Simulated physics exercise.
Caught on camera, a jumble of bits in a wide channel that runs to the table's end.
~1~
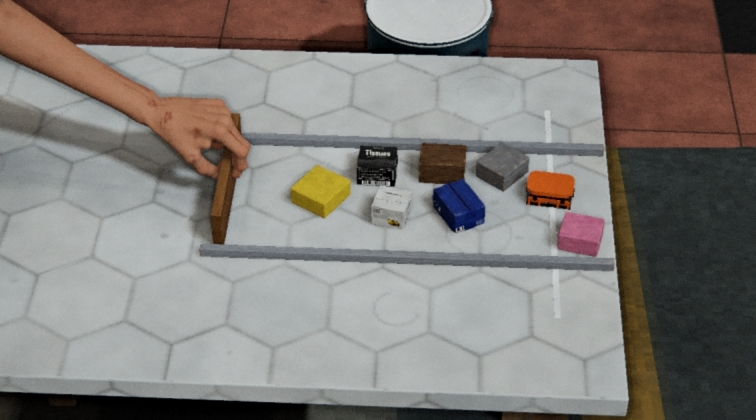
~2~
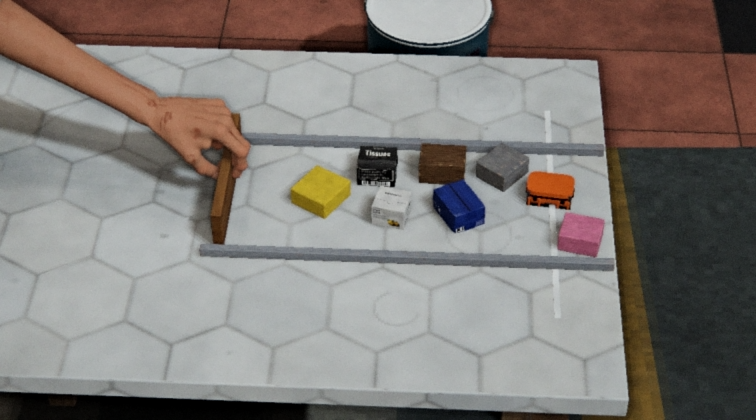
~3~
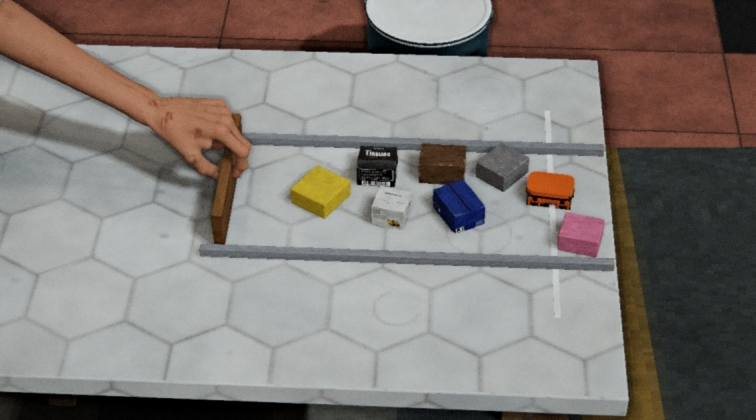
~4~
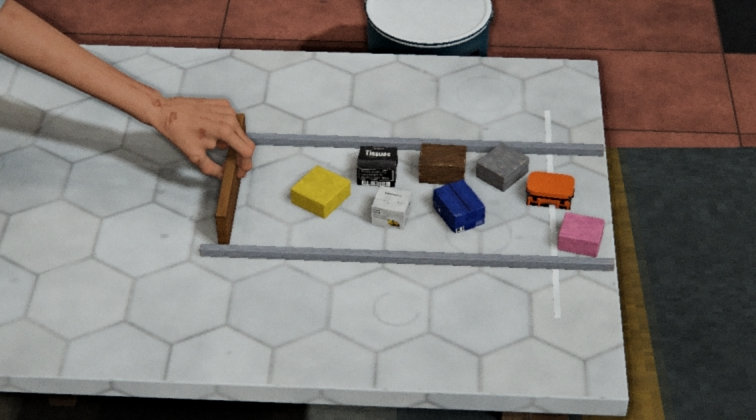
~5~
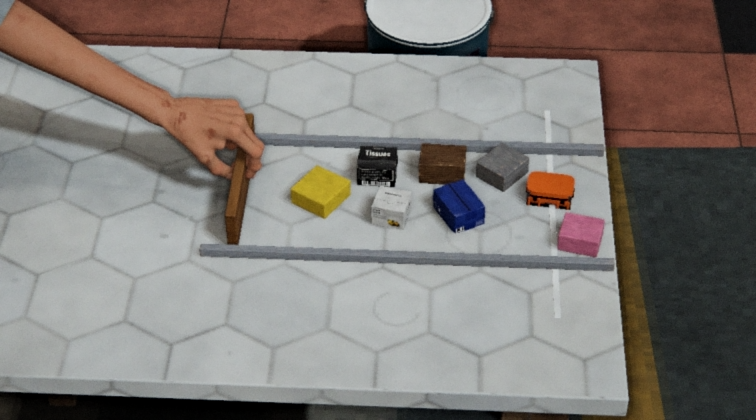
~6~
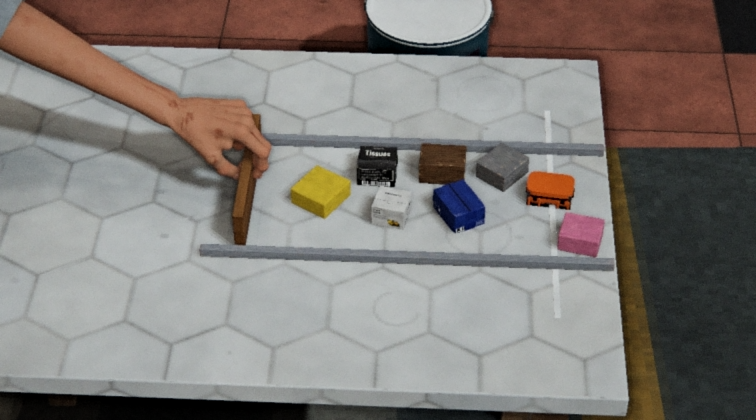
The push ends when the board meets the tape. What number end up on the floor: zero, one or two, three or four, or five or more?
The number that fall off is three or four.
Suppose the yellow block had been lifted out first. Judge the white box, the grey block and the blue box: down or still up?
The white box survives, the grey block drops off, the blue box survives.
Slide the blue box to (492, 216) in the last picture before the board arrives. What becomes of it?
From there it does not fall.
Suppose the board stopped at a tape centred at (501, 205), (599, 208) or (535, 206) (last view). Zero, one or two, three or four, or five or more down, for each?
One after another: None; at least five; just one or two.
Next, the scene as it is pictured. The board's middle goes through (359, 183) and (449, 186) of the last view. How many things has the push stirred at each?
At the one place 3, at the other 7.
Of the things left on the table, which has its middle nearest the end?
That is the blue box.
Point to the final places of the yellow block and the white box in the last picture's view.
The yellow block stops around (573, 195); the white box around (571, 229).
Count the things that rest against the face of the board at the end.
That makes 3.
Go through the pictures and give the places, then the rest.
The first frame shows pink block (581, 234); orange case (550, 191); grey block (503, 167); board (227, 179); tape (552, 207).
The second frame shows orange case (550, 191); white box (392, 208).
The third frame shows grey block (503, 167); blue box (459, 207).
The fourth frame shows pink block (581, 235); yellow block (321, 192).
The fifth frame shows orange case (550, 191); brown block (443, 164).
The sixth frame shows pink block (581, 235); orange case (550, 191); grey block (503, 167); board (248, 179); tape (552, 207).
A little later, none off yet; pink block at rest near (581, 235); orange case at rest near (550, 191); grey block at rest near (503, 167).
When it is over, the number that fall off is three or four; down, brown block, grey block, orange case and pink block.
